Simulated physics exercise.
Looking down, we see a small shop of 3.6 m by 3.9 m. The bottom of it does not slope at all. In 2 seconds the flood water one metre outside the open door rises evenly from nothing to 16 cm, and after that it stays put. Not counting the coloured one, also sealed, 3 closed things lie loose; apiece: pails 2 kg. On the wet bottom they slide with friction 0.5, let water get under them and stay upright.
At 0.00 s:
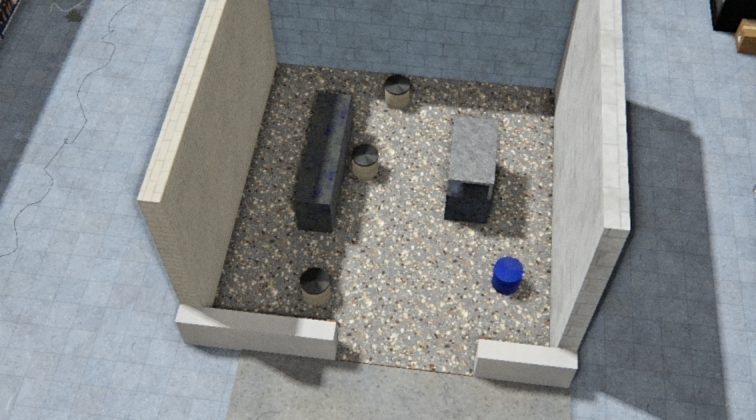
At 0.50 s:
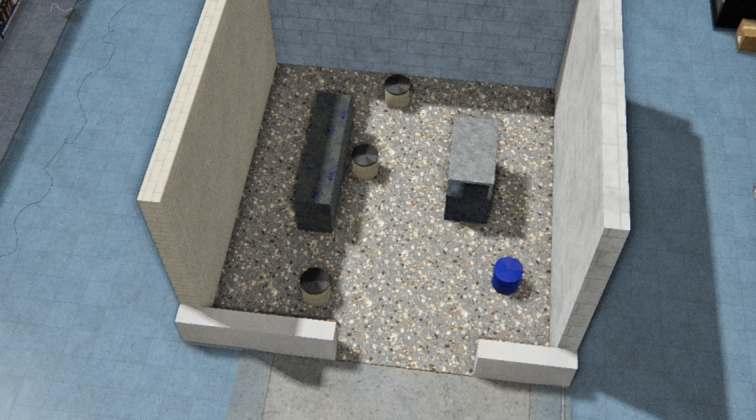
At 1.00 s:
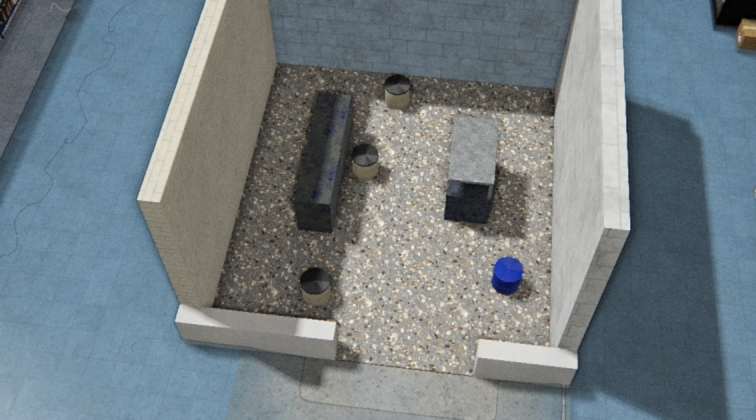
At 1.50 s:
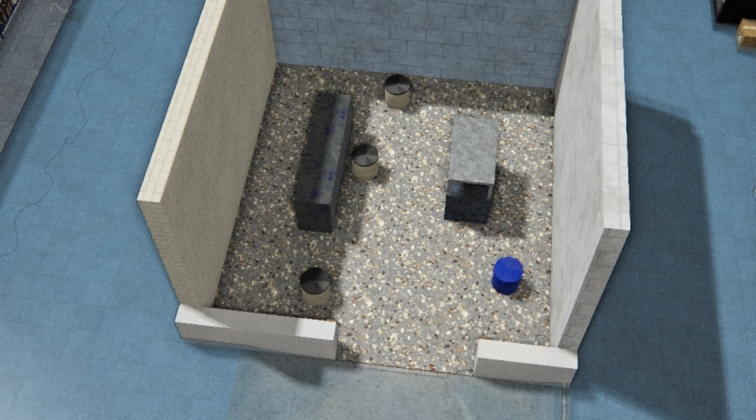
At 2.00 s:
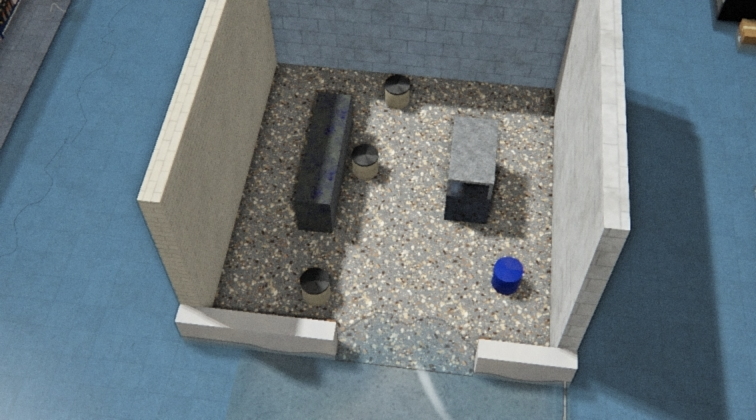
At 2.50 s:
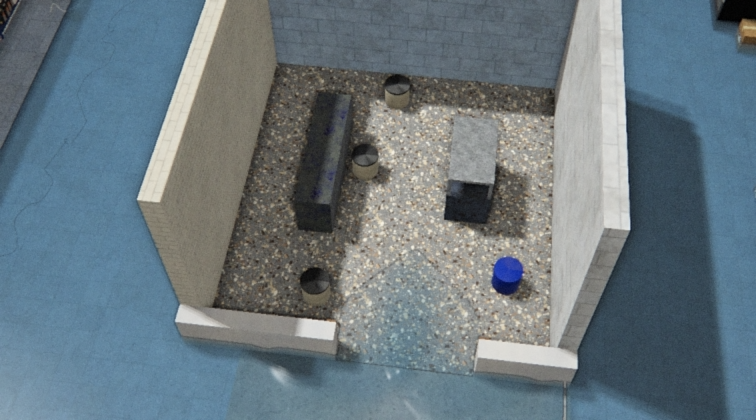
We see a small walled shop from above, with water spreading over the ground outside, then entering through the front gap and fanning a short way across the speckled floor, while the blue pail and other objects stay still.
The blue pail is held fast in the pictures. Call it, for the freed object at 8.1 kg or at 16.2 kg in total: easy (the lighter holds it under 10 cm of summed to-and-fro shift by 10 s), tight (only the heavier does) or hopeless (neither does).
Easy.
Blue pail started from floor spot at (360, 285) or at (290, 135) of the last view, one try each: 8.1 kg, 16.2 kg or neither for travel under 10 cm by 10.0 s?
For the first spot only the heavier suffices, for the second the lighter suffices.
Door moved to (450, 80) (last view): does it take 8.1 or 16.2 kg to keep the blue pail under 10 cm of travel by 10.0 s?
Then only the bigger mass works.
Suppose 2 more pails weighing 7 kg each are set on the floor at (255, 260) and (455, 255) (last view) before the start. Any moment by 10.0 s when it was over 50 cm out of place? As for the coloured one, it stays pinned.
Respectively, not exceeded and exceeded.
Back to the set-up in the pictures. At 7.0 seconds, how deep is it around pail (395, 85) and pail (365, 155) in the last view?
Depths: Near 3 cm, then near 3 cm.
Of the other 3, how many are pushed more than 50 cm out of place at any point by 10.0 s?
All told, that gives 2.
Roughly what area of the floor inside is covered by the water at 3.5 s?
Around 4.5 m2 of it.
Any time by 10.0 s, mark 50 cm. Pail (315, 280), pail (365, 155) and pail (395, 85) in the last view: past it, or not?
The three come out not as far, further, further, in that order.
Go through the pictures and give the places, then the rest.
The first frame shows the blue pail at (509, 269), on the bottom; 0.0 m2 under water; 0 of 4 have shifted.
The second frame shows the blue pail at (509, 269) rests on the ground; water covers 0.0 m2; 0 of 4 have shifted.
The third frame shows the blue pail at (509, 269), on the bottom; water covers 0.0 m2; 0 of 4 have shifted.
The fourth frame shows the blue pail at (509, 269) rests on the ground; 0.0 m2 under water; 0 of 4 have shifted.
The fifth frame shows the blue pail at (509, 269) rests on the ground; water covers 0.4 m2; 0 of 4 have shifted.
The sixth frame shows the blue pail at (509, 269), on the bottom; 1.3 m2 under water; 0 of 4 have shifted.
After 3.5 s the blue pail would be 0 cm from its start with 8.1 kg and 0 cm from its start with 16.2 kg; 2 cm of water round it then.
After 4.5 s the blue pail would be 0 cm from its start with 8.1 kg and 0 cm from its start with 16.2 kg; 4 cm of water round it then.
After 7.0 s the blue pail would be 0 cm from its start with 8.1 kg and 0 cm from its start with 16.2 kg; 6 cm of water round it then.
After 10.0 s the blue pail would be 0 cm from its start with 8.1 kg and 0 cm from its start with 16.2 kg; 6 cm of water round it then.
